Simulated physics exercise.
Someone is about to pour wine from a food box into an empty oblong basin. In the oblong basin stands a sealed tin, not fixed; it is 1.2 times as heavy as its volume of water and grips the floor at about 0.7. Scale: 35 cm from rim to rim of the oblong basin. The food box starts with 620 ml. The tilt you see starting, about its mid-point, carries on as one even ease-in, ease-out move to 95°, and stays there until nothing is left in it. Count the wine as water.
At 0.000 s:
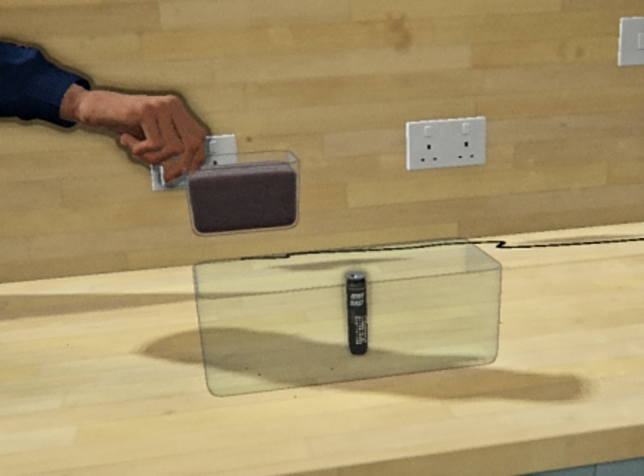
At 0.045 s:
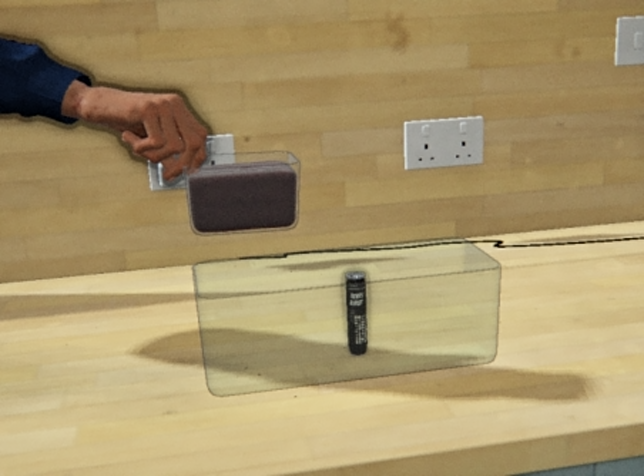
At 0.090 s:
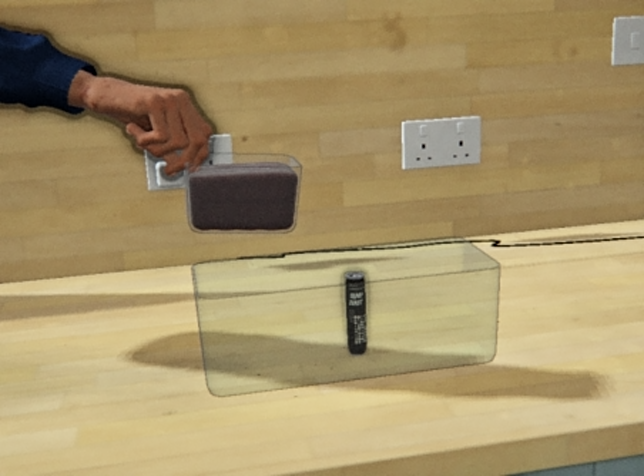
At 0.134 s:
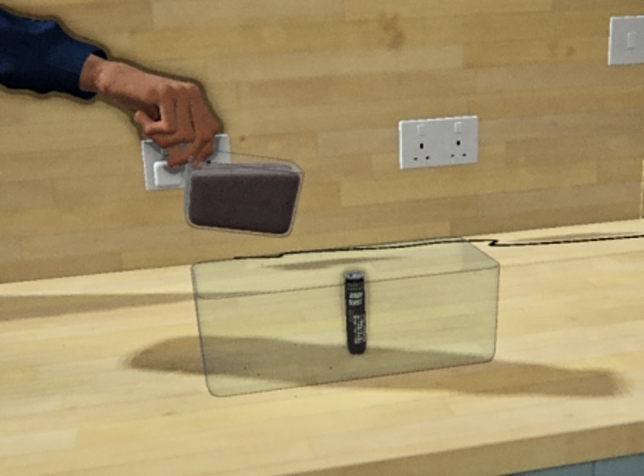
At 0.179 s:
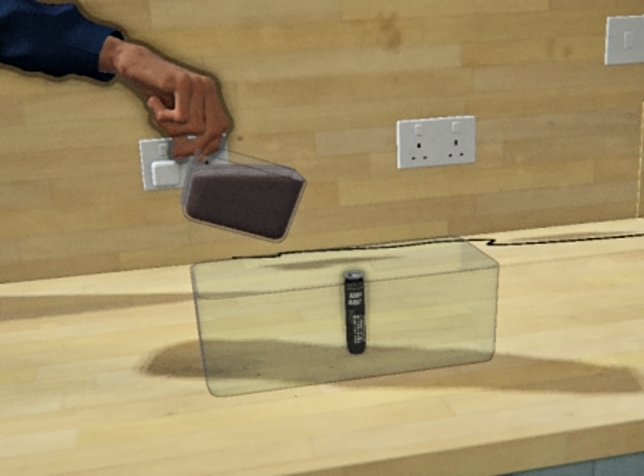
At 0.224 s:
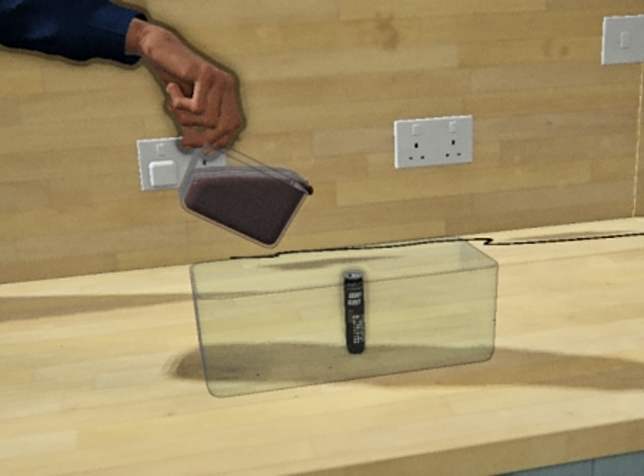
On a pale wooden countertop with sockets on the wall behind, a hand holds a small clear container of dark liquid above a long transparent basin with a dark cylinder at its middle. The container stays almost level at first, then tilts steadily to the right, its lower corner dipping as the hand rises and shifts rightward.
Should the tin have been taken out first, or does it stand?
The tin goes over.
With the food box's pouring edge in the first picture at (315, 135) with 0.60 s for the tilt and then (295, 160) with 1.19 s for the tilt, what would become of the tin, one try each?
First it keeps standing; then it stays up.
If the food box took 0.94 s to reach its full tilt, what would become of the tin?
Then it remains upright.
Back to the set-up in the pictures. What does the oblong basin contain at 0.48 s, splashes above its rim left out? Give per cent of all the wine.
Near 38 in a hundred.
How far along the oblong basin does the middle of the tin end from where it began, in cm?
About 6.5 cm.
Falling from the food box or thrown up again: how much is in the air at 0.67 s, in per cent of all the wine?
Near 4 in a hundred.
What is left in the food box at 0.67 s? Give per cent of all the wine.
Some 9 per cent.
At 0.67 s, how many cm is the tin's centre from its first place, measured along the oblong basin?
About 2 cm.
Then, 0.48 s in, the tilt is 88° and 32 per cent is still to pour; the tin stands where it began.
Then, 0.67 s in, the tilt is 95° and 9 per cent is still to pour; the tin leans 17°.
Then, 0.87 s in, the tilt is 95° and 3 per cent is still to pour; the tin lies on its side.
Then, 1.08 s in, the tilt is 95° and 1 per cent is still to pour; the tin lies on its side.
Finally, the tin lies on its side.
